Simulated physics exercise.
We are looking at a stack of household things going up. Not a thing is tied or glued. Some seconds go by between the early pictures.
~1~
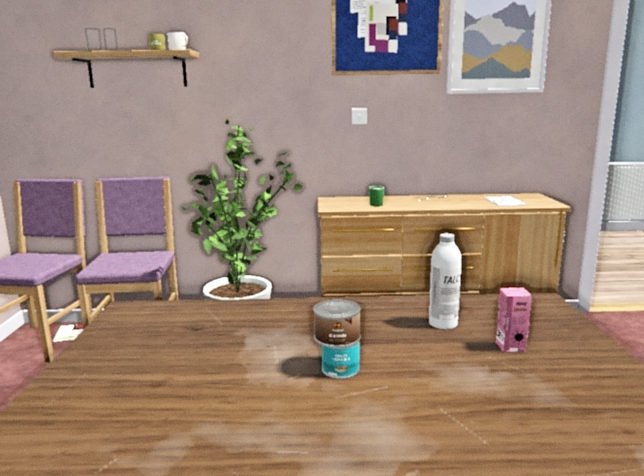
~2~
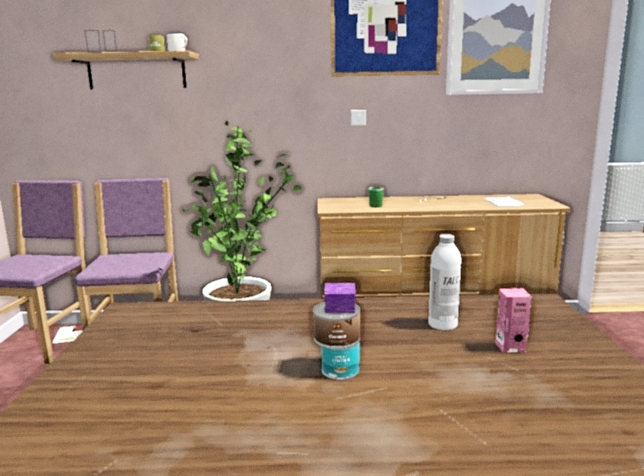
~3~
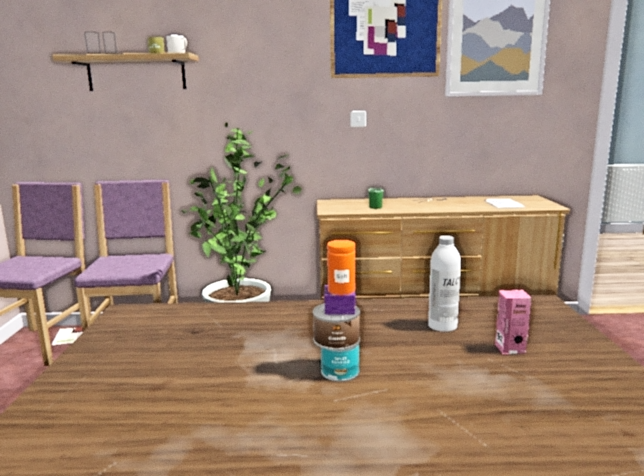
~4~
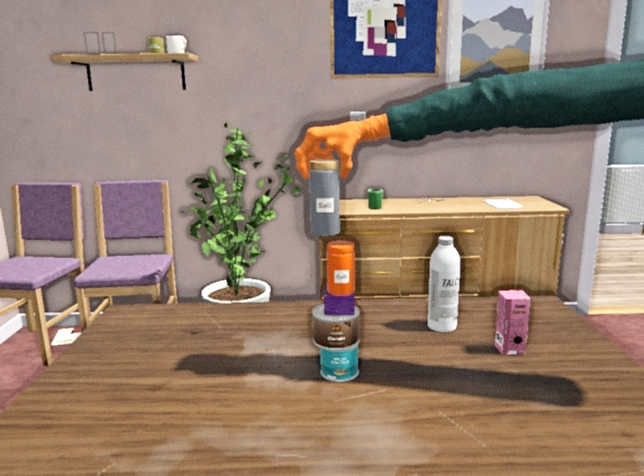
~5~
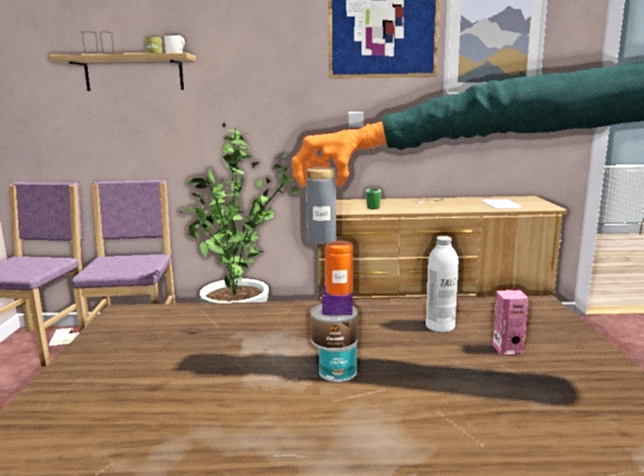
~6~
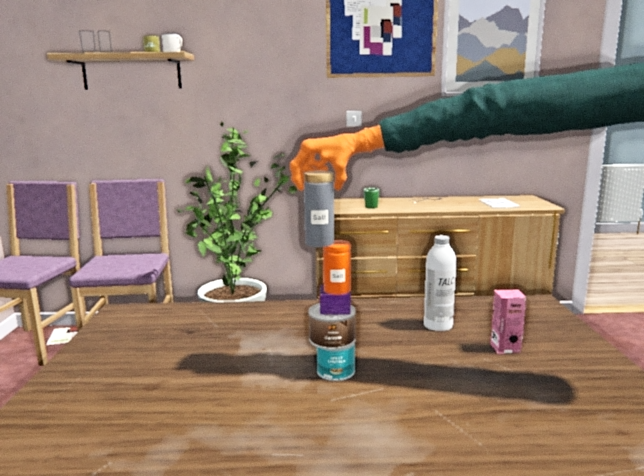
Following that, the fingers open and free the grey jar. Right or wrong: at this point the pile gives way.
Right, it gives way.
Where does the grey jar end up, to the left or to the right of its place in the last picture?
As we see it, to our left.
Then, 0.40 s on from there, grey jar now fallen.
Then, 0.50 s on from there, things are still on the move.
Then, 0.60 s on from there, as before.
Then, 1.40 s on from there, nothing new.
In the end, fallen, grey jar; the other 6 unmoved. At the end, from the last picture's camera, grey jar near (253, 359). The pile comes apart.
